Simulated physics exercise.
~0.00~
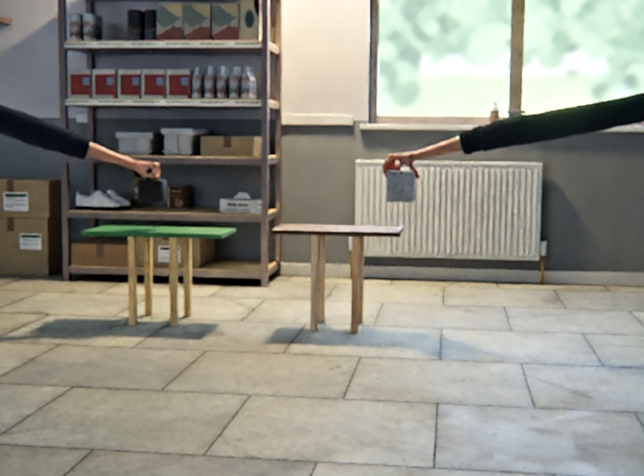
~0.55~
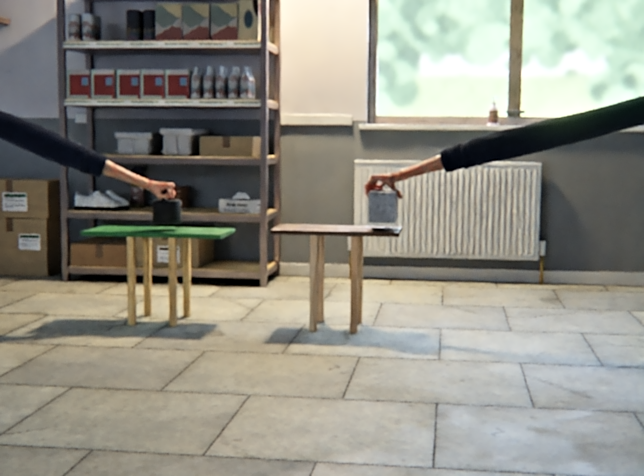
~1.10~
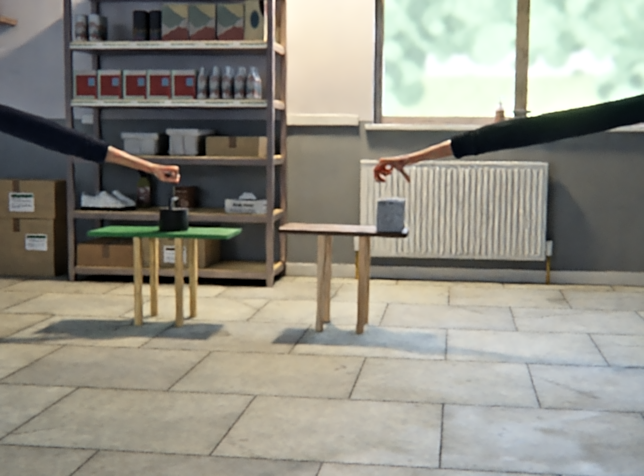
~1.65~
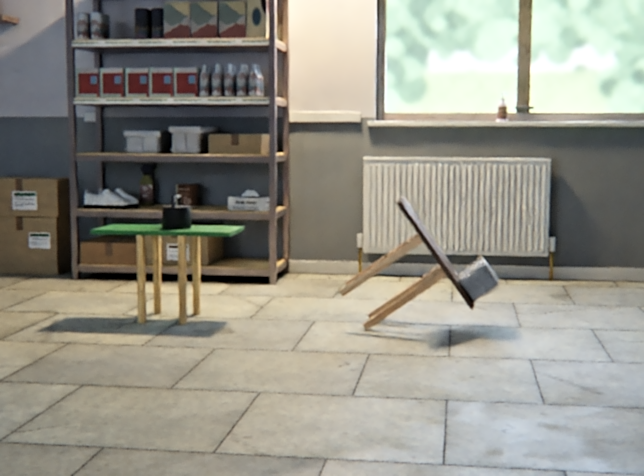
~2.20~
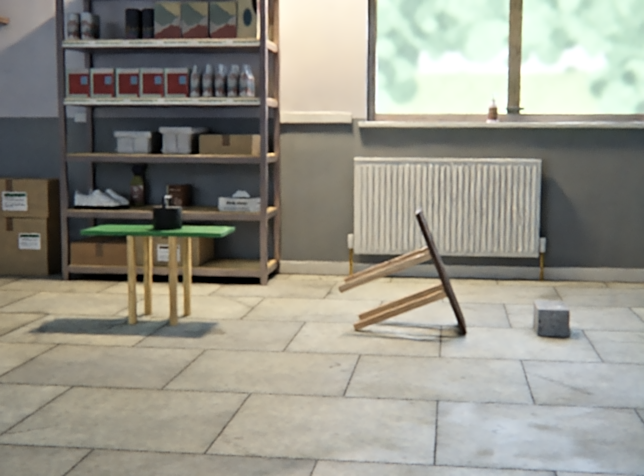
A brown table toppled over to the right after two hands set small dark and gray blocks on a pair of narrow-legged tables and let go, dropping its gray block onto the floor, while the green table stayed upright with its block on top.
